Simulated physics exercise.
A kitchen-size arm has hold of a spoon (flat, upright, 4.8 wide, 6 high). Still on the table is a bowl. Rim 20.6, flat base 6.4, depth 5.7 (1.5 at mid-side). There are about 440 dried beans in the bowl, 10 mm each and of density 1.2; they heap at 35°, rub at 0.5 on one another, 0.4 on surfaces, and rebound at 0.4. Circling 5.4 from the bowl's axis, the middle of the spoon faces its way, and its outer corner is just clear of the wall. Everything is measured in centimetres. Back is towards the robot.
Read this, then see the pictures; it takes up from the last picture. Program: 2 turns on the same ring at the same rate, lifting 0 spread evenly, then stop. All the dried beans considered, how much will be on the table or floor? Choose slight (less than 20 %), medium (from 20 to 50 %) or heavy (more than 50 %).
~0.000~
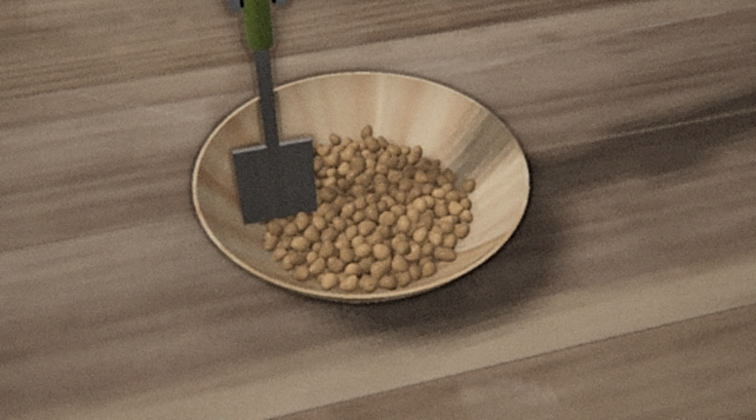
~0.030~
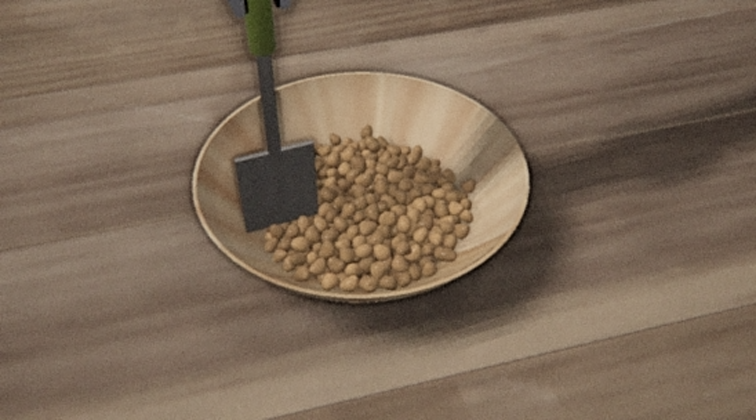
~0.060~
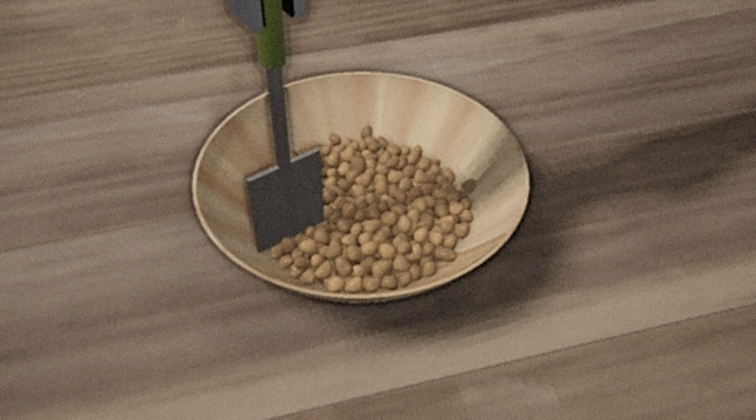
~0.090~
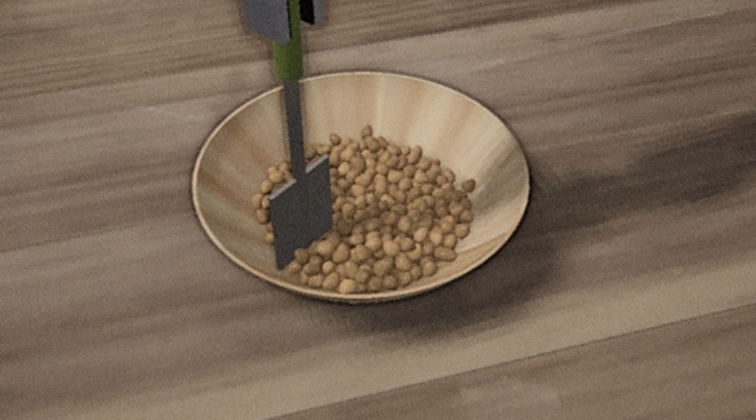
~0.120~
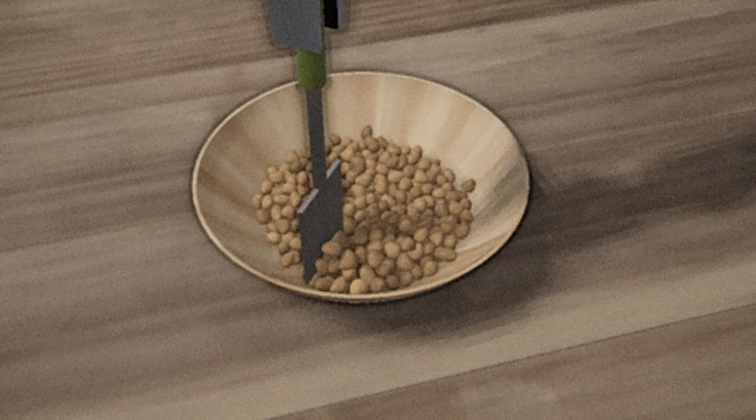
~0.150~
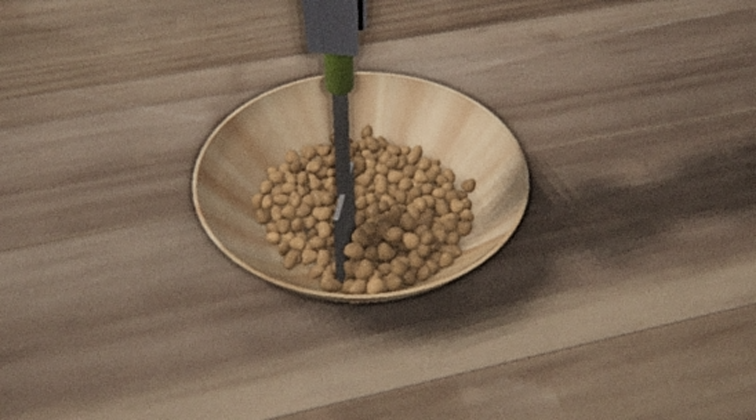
The share is slight.
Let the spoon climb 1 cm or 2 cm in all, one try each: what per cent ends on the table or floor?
About 5 and 0 per cent.
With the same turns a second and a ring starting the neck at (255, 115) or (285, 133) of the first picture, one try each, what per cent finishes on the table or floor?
Roughly 0 and 15 per cent.
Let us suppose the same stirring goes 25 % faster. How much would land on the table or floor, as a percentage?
My guess is about 20 per cent.
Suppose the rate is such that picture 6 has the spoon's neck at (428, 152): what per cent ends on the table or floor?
Around 30 in a hundred.
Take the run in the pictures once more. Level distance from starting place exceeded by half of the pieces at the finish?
About 4 cm.
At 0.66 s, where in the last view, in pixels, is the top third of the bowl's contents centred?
Near (278, 191).
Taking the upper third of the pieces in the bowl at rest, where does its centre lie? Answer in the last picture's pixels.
Roughly pixel (317, 230).
By 0.66 s, 323° round, highest piece 7 above the table; 421 in the bowl, 12 on the table or floor, 5 in flight or on the tool.
By 1.17 s, 221° round, highest piece 7 above the table; 401 in the bowl, 33 on the table or floor, 4 in flight or on the tool.
By 1.63 s, 0° round, highest piece 6 above the table; 389 in the bowl, 49 on the table or floor.
By 2.33 s, 0° round, highest piece 6 above the table; 389 in the bowl, 49 on the table or floor.
Final count, 389 in the bowl, 49 on the table or floor. That is 11 % on the table or floor.
